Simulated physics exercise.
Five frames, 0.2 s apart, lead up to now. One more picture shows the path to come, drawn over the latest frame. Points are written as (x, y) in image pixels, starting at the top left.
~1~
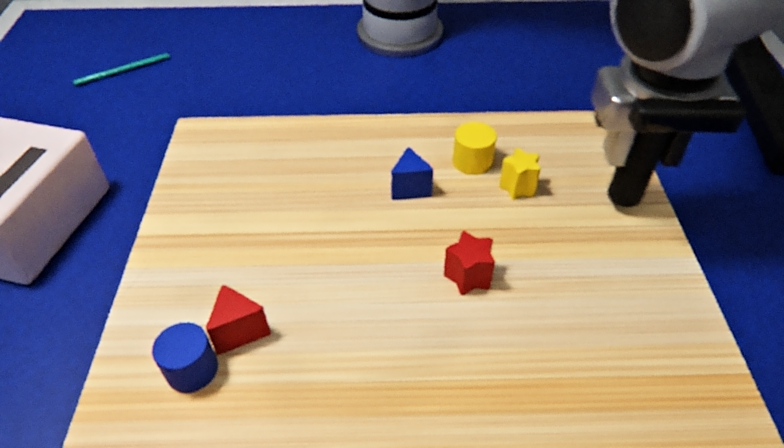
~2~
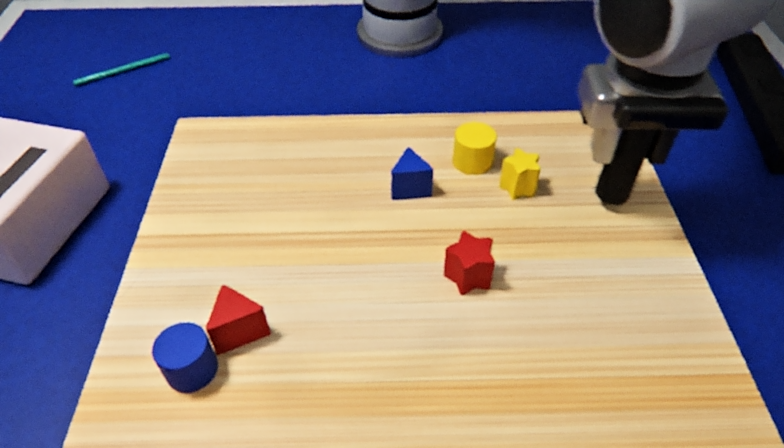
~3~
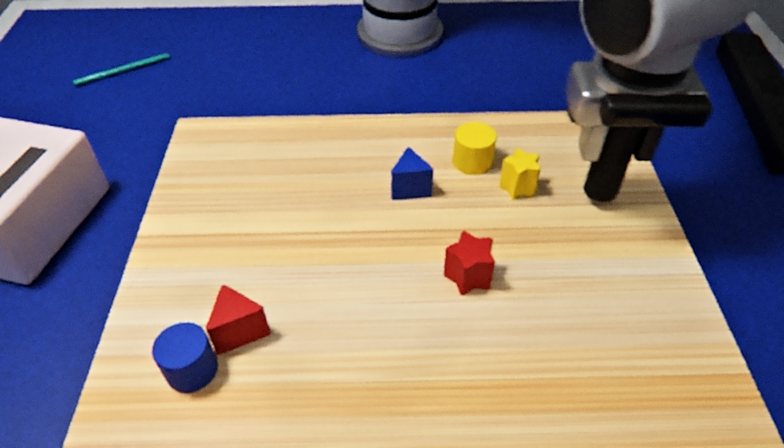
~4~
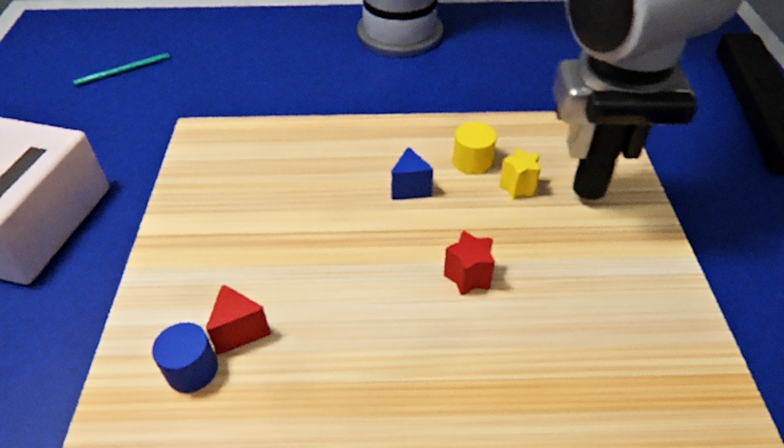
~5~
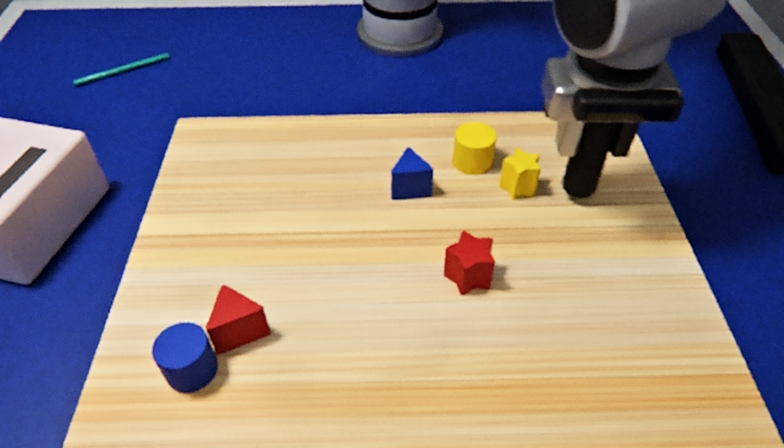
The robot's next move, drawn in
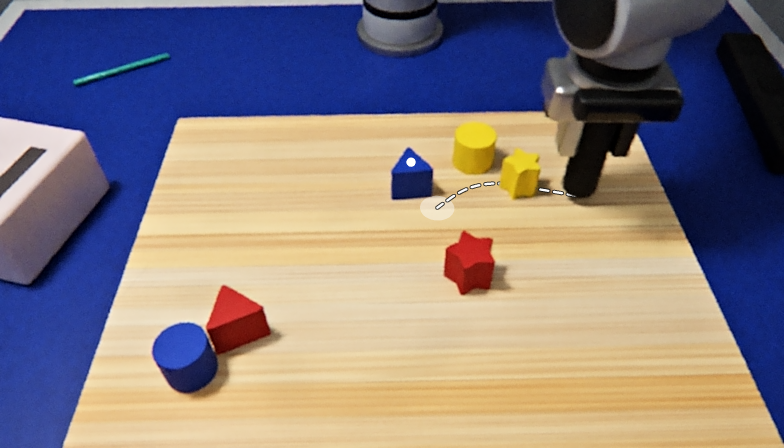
A pale wooden board lies on a blue surface, seen from above at an angle by a still camera. A blue triangular block, a yellow disc and a yellow star sit near the back, a red star near the middle, and a red triangular block beside a blue cylinder at lower left. At upper right, a robot arm slides its dark stick slowly leftward, while the blocks stay still.
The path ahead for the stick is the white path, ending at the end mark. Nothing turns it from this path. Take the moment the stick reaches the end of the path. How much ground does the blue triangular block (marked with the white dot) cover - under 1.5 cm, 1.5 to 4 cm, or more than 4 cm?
Between 1.5 and 4 cm.
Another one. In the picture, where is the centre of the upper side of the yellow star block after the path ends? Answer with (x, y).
The centre of its top face lies at (415, 166).
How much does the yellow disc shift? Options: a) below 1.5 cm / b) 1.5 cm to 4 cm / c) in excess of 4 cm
The one that fits is b, 1.5 cm to 4 cm.
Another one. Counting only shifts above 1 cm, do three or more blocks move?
Yes
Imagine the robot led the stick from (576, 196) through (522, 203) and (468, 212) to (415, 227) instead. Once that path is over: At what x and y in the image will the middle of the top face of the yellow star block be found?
At (499, 157).
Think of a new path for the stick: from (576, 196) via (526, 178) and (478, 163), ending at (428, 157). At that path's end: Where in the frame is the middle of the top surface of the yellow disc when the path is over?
The answer is (400, 116).
Path on the board, from (576, 196) by way of (525, 187) and (475, 186) to (437, 208); the dot is on the blue triangular block.
On the path given first. One third of the way, stick at (526, 177); yellow star block at (499, 156).
Two thirds of the way, stick at (476, 177); yellow disc at (461, 128); yellow star block at (447, 155).
At the end, stick at (438, 199); blue triangular block at (385, 163), turned 40° clockwise; red star block in place; yellow disc at (461, 128); yellow star block at (415, 166), turned 35° clockwise.
